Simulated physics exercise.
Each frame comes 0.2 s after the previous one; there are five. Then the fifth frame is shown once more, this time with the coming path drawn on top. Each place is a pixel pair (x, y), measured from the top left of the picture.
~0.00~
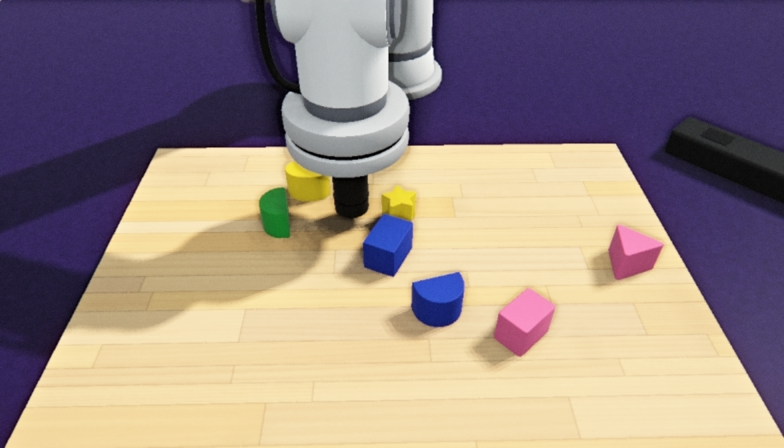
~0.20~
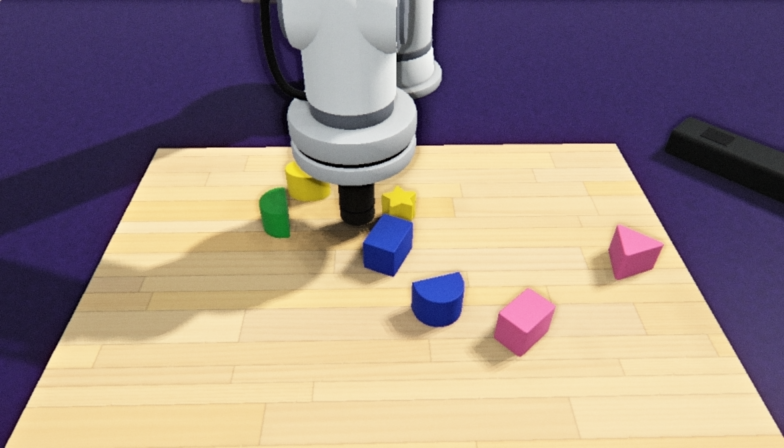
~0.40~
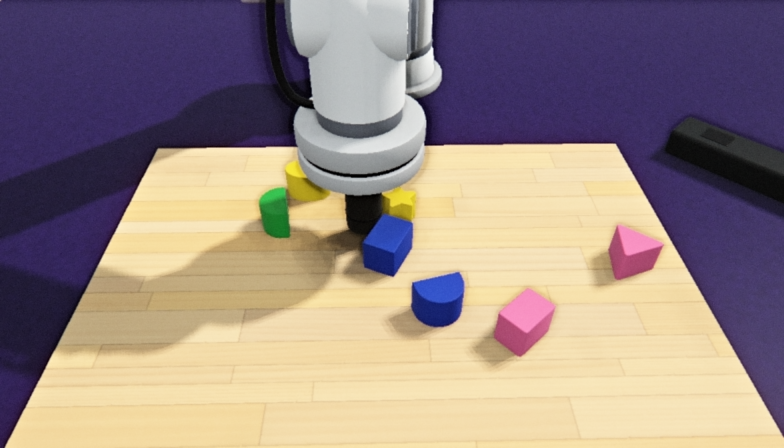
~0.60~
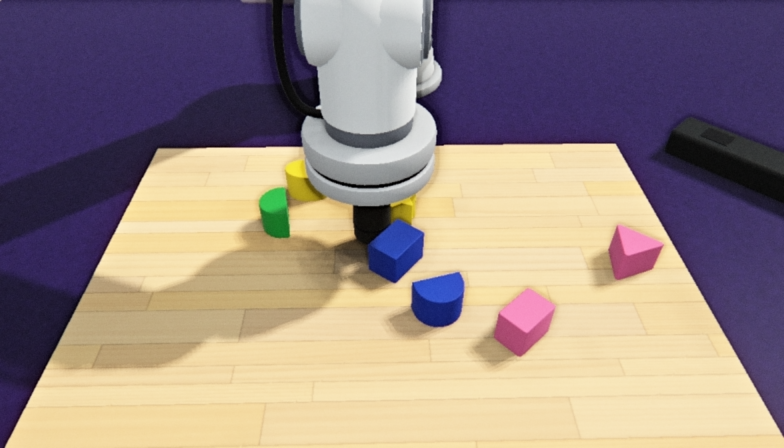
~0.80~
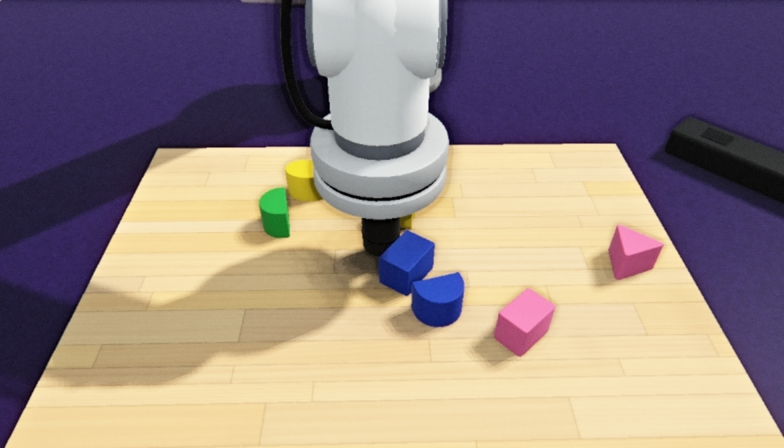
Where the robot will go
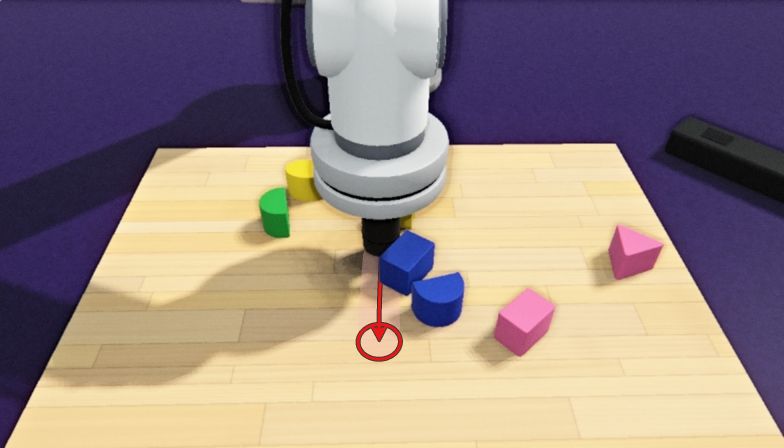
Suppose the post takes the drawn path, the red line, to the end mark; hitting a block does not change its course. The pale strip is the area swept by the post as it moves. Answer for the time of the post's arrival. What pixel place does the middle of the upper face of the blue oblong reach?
Answer: (421, 265).
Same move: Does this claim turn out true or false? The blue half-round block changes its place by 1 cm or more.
My answer: True.
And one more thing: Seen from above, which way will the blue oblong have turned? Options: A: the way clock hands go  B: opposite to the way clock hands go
B
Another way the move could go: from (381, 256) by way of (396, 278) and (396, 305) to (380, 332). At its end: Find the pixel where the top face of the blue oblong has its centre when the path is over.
The blue oblong ends near (434, 293).
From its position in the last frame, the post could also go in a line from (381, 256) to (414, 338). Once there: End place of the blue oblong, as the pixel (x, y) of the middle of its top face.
(457, 314)
The line goes from (381, 256) directly to (379, 341).
The first path, step by step. One third of the way, post at (380, 271); blue oblong at (418, 262), turned 15° anticlockwise; blue half-round block at (446, 291).
Two thirds of the way, post at (379, 299); blue oblong at (421, 265), turned 30° anticlockwise; blue half-round block at (452, 294), turned 15° anticlockwise.
At the end, post at (379, 331); yellow star block unmoved; blue oblong at (421, 265), turned 30° anticlockwise; blue half-round block at (452, 294), turned 15° anticlockwise.
